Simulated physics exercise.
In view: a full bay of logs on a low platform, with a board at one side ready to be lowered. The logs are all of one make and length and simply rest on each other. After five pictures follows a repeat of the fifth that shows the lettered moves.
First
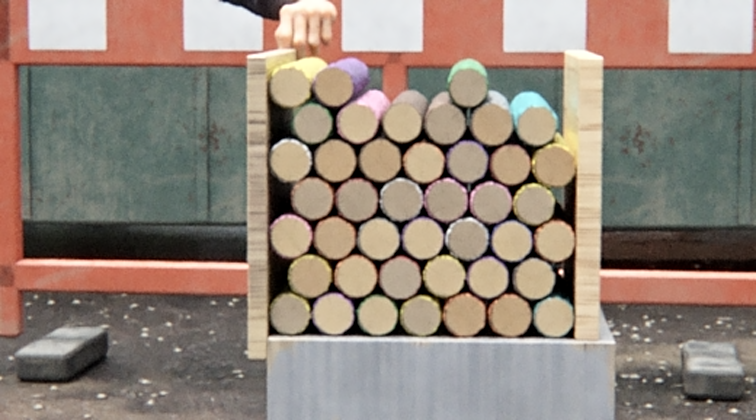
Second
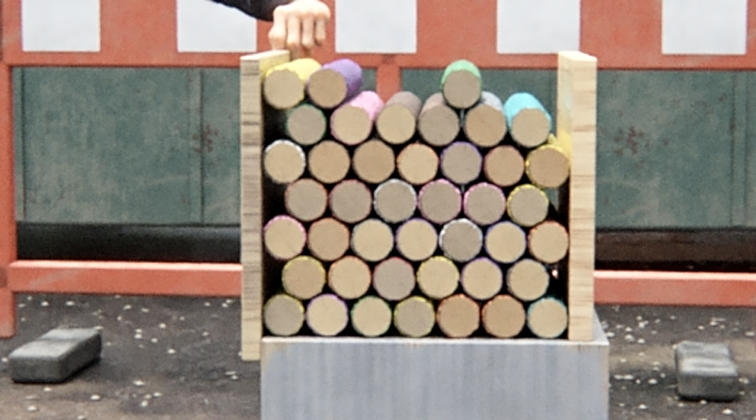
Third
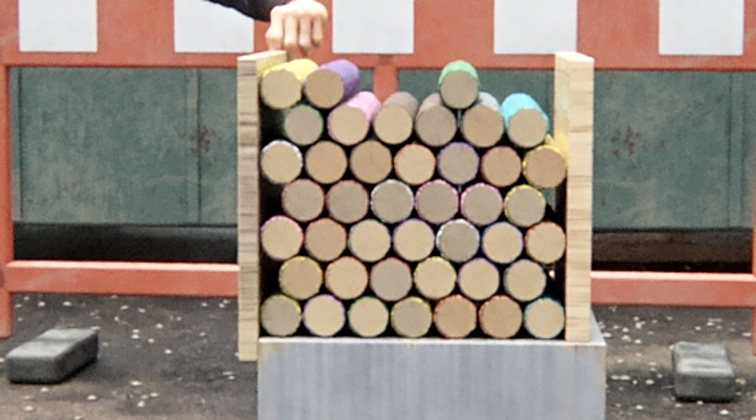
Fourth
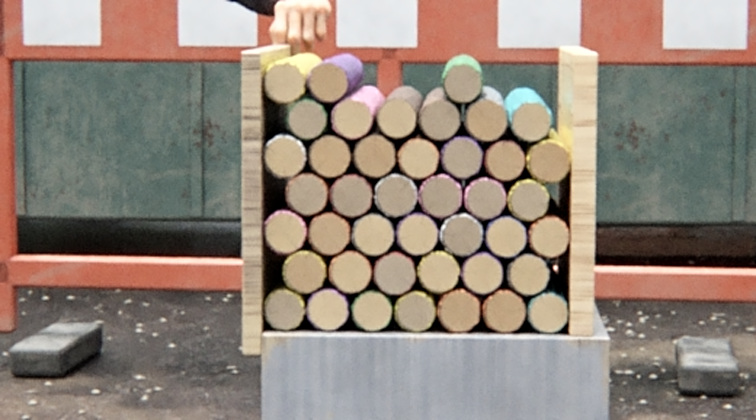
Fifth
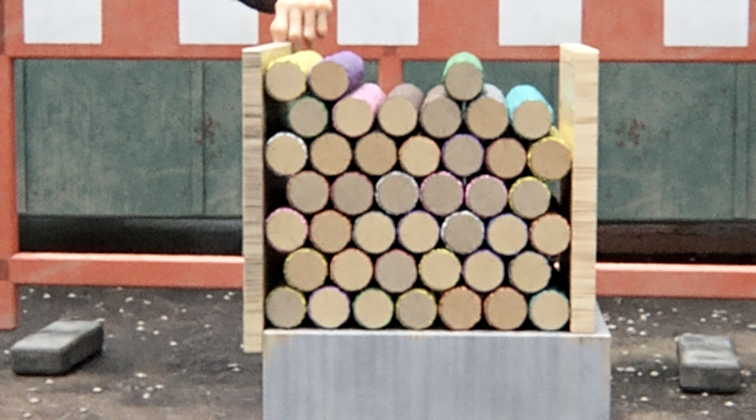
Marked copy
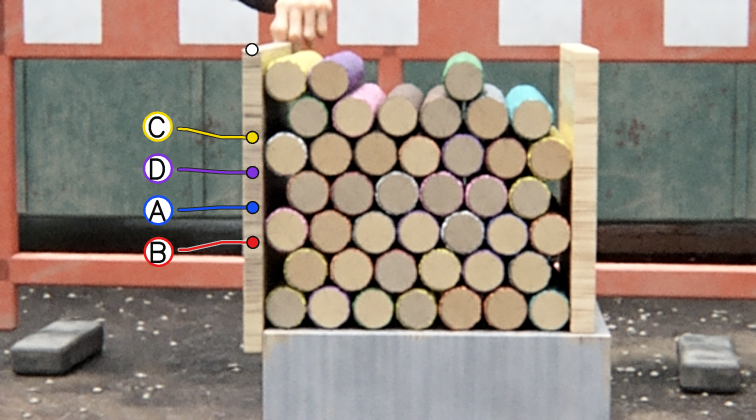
On a low platform, stacked logs sit still between boards while a hand stays above them.
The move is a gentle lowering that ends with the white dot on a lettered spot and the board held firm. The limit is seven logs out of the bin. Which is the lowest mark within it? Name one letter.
Mark B is as low as it can go.
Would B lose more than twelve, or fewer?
At B, fewer than twelve.
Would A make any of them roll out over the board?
At A: Yes.
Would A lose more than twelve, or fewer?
Fewer than twelve.
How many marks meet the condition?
The number is four.
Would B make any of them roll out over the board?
Yes, at B.
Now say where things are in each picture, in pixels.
A log (379, 239); a log (357, 201); a log (491, 203), in the first frame.
A log (485, 204); a log (418, 164), in the second frame.
A log (436, 126); a log (458, 89), in the third frame.
Side board (271, 187); a log (284, 310), in the fourth frame.
A log (506, 309); a log (484, 271); a log (375, 233), in the fifth frame.
On the marked copy, A at (253, 208); B at (253, 242); C at (253, 138); D at (253, 173); the white dot at (252, 50).
Taking B. A third of the way, top of the board (263, 133).
Two thirds of the way, top of the board (263, 228).
When it is over, top of the board (263, 242), about four out over the board.
As for the rest, A about four out over the board; C none out over the board; D one out over the board.
